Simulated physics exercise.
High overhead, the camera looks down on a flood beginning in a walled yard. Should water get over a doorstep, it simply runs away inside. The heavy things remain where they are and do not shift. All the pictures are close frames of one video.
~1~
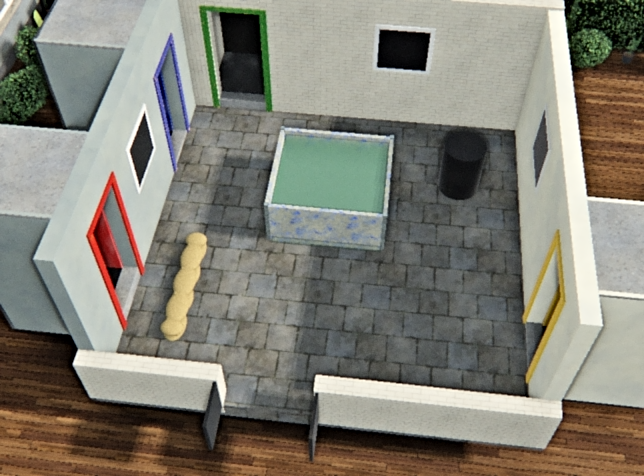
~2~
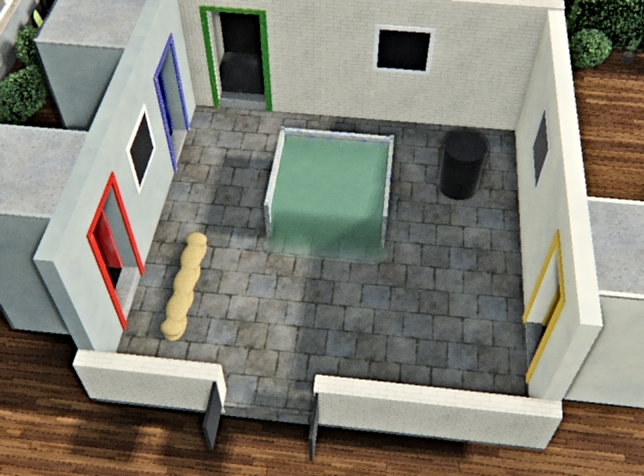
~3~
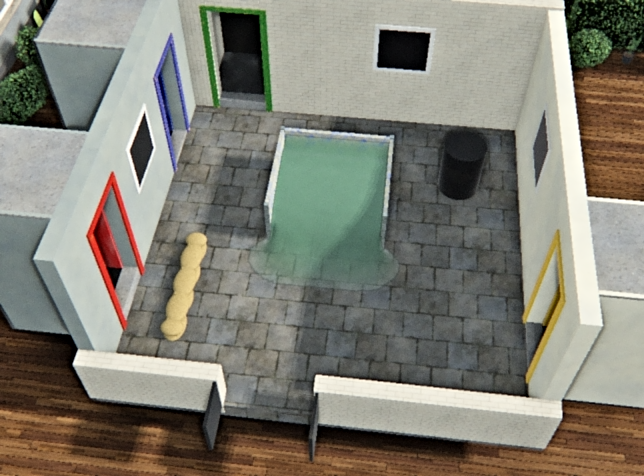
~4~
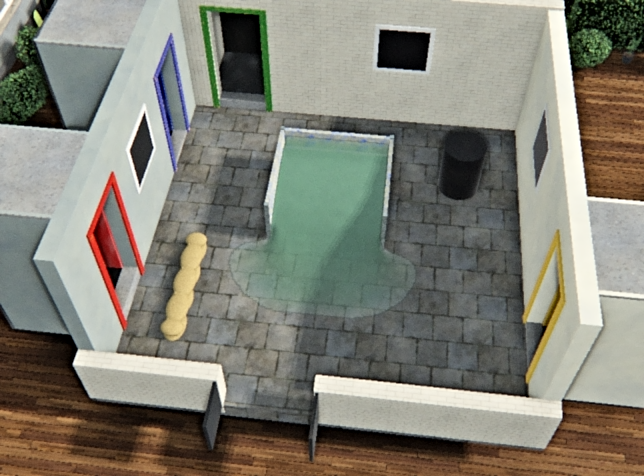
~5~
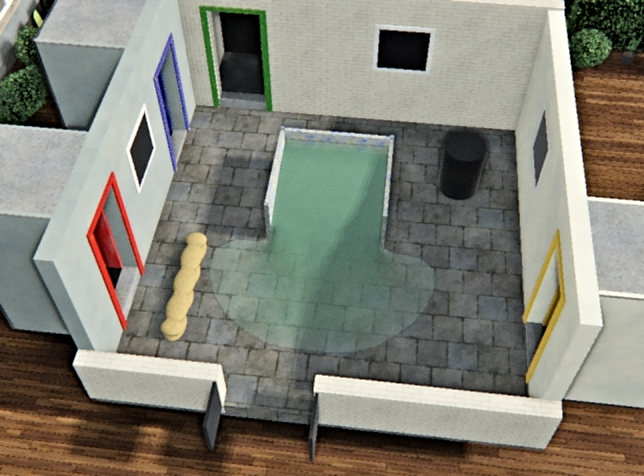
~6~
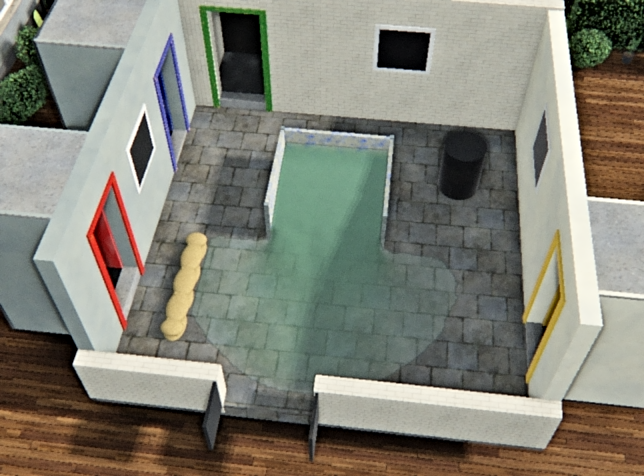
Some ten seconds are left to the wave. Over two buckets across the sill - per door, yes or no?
Yellow door yes, green door no, blue door no, red door no.
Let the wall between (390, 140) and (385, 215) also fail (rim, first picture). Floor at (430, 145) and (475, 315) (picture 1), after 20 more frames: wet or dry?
The first spot is soaked and the second is soaked.
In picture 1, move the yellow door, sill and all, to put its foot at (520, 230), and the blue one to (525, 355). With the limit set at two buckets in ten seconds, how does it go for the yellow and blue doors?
Result: Yellow stays unflooded, blue gets flooded.
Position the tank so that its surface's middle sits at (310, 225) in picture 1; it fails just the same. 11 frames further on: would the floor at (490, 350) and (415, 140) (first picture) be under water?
Point 1: Soaked through; point 2: Not wet.
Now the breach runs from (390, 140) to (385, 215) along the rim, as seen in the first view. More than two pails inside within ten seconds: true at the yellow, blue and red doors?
My reading: Yellow door floods; blue door takes more; red door holds.
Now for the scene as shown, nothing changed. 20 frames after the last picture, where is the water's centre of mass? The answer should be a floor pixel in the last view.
I'd put my finger on (334, 310).
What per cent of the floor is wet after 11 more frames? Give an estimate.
Some 40 in a hundred.
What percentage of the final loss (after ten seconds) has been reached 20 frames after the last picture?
My figure is about 70 in a hundred.
A moment on, water covers 35 % of the floor; the yellow door not reached, the green door not reached, the blue door not reached, the red door not reached.
Next, water covers 40 % of the floor; the yellow door wet at the sill, nothing in, the green door not reached, the blue door not reached, the red door wet at the sill, nothing in.
Then, water covers 55 % of the floor; the yellow door over two buckets in, the green door not reached, the blue door not reached, the red door wet at the sill, nothing in.
Later, water covers 85 % of the floor; the yellow door over two buckets in, the green door wet at the sill, nothing in, the blue door wet at the sill, nothing in, the red door wet at the sill, nothing in.
In the end, water covers 95 % of the floor; the yellow door over two buckets in, the green door wet at the sill, nothing in, the blue door wet at the sill, nothing in, the red door wet at the sill, nothing in.
